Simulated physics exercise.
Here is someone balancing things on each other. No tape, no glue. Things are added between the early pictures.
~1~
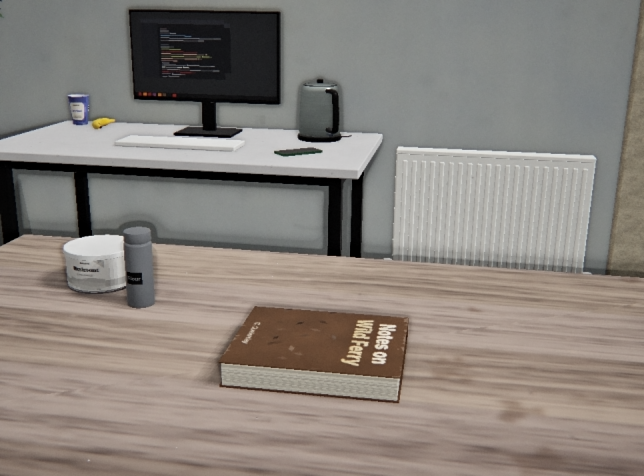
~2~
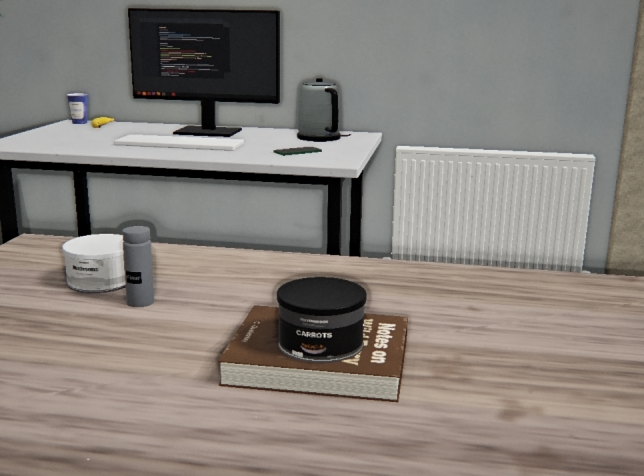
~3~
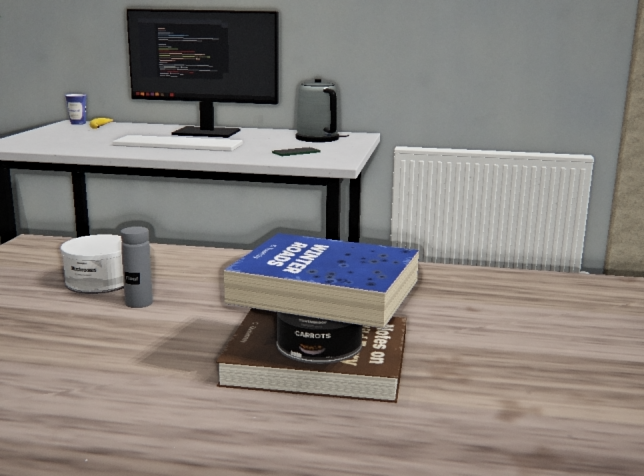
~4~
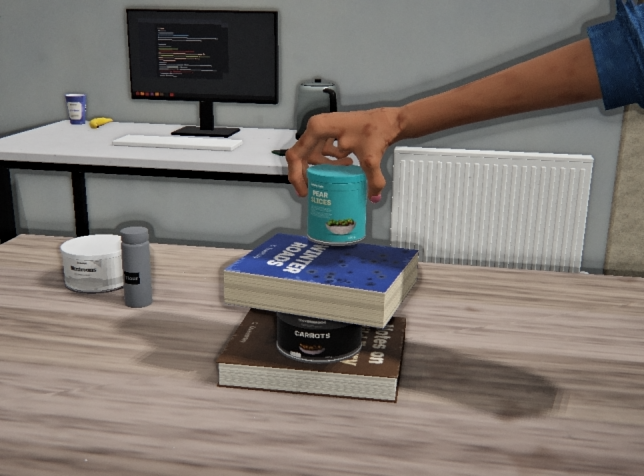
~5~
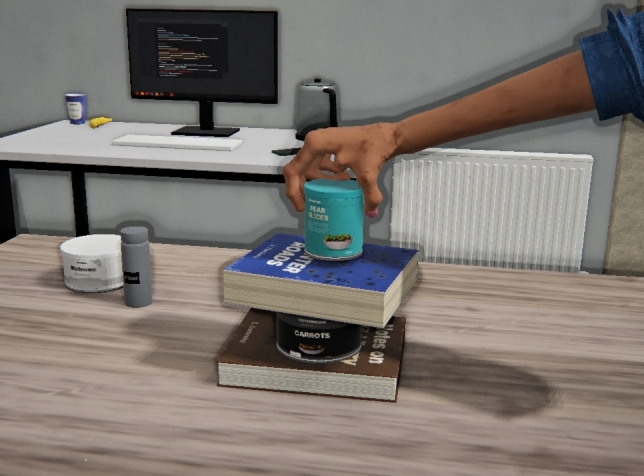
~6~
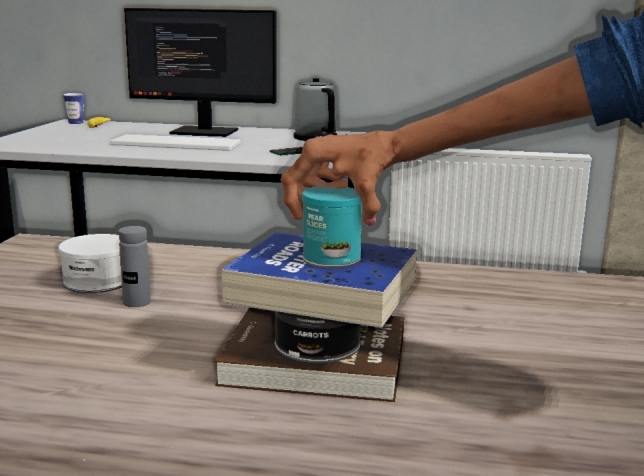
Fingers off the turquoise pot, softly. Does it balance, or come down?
As it turns out, it keeps its balance.
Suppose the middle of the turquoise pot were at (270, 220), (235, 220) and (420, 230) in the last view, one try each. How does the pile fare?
In the first case it holds; in the second case it gives way; in the third case it comes apart.
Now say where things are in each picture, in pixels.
In the first picture, the last thing is not in view yet.
In the second picture, the last thing is not in view yet.
In the third picture, the last thing is not in view yet; grey shaker (137, 267).
In the fourth picture, still above its spot; turquoise pot (337, 203); white tub (98, 263).
In the fifth picture, still above its spot; turquoise pot (334, 219); brown book (317, 349).
In the sixth picture, in place under the hand; turquoise pot (332, 226).
Then, 1.00 s after the last picture, nothing has stirred.
Then, 2.10 s after the last picture, turquoise pot resting near (332, 227).
At rest, all 6 in place. Seen from the same camera at the end, turquoise pot near (332, 227). The pile stays up.
